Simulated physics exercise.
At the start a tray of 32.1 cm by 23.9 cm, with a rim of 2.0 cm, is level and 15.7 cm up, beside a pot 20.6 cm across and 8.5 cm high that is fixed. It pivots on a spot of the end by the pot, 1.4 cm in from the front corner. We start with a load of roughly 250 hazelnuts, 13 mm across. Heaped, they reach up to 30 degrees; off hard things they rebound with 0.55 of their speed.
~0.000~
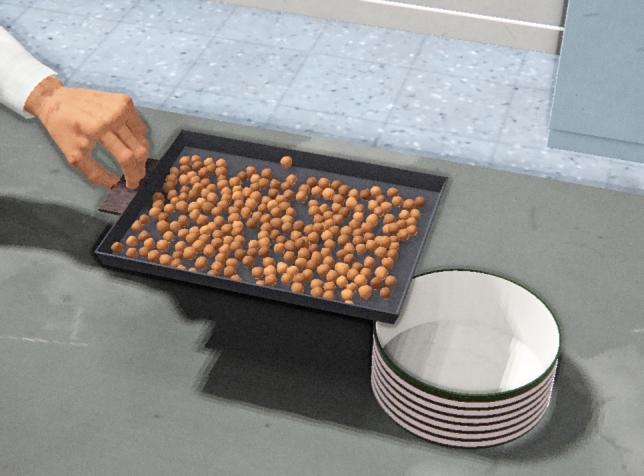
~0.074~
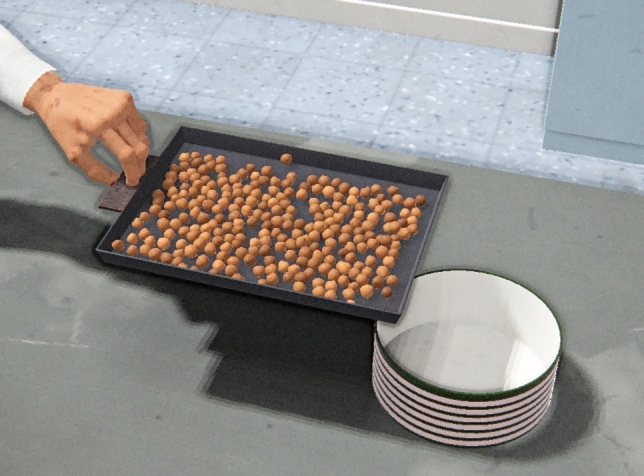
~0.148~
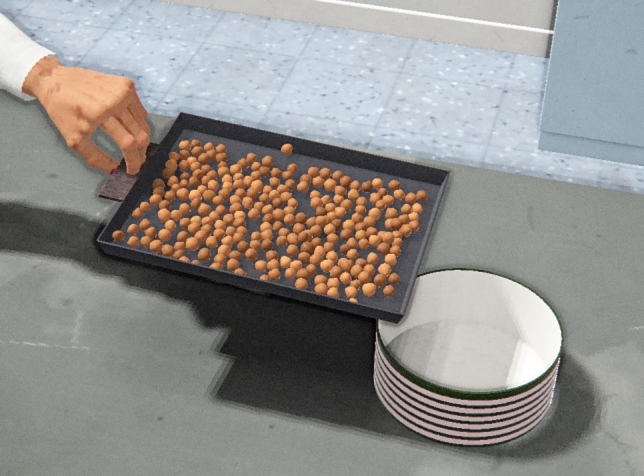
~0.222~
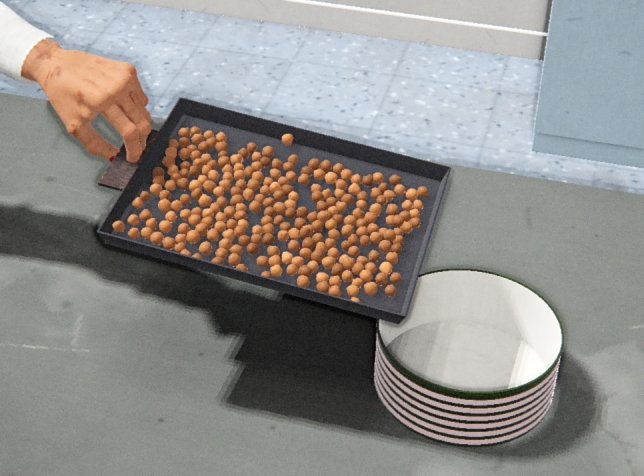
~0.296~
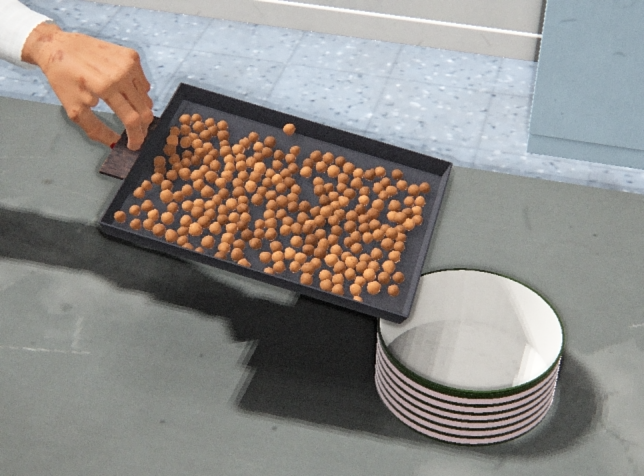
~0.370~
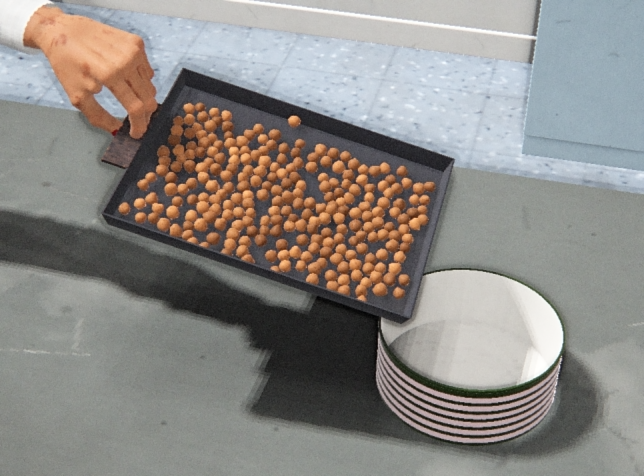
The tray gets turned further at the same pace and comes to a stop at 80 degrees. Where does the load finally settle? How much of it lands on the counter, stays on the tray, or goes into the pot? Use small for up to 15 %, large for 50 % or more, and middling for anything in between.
Counter - large, tray - small, pot - middling.
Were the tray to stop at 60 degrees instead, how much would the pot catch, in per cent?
Near 30 %, then.
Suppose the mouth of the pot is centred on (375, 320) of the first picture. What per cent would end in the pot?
With the pot there, close to 0 per cent.
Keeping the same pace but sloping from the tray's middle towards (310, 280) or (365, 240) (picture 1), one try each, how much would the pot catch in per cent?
I'd put it at about 5 per cent for the first tilt and about 70 per cent for the second.
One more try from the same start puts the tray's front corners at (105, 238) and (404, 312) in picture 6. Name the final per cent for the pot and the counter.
The pot gets 0 and the counter 100.
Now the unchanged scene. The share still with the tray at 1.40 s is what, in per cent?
I'd say close to 70 per cent.
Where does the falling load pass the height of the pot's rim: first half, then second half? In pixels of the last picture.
First near (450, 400), then at (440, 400).
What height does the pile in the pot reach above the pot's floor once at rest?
Roughly 2.5 centimetres.
After 0.99 s, tilt 46 degrees; the tray holds 100 %, the pot 0 %.
After 1.40 s, tilt 66 degrees; the tray holds 70 %, the pot 5 %.
Then, at 1.90 s, tilt 80 degrees; the tray holds 5 %, the pot 30 %.
At rest (3.0 s), counter 65 %, tray 0 %, pot 35 %.
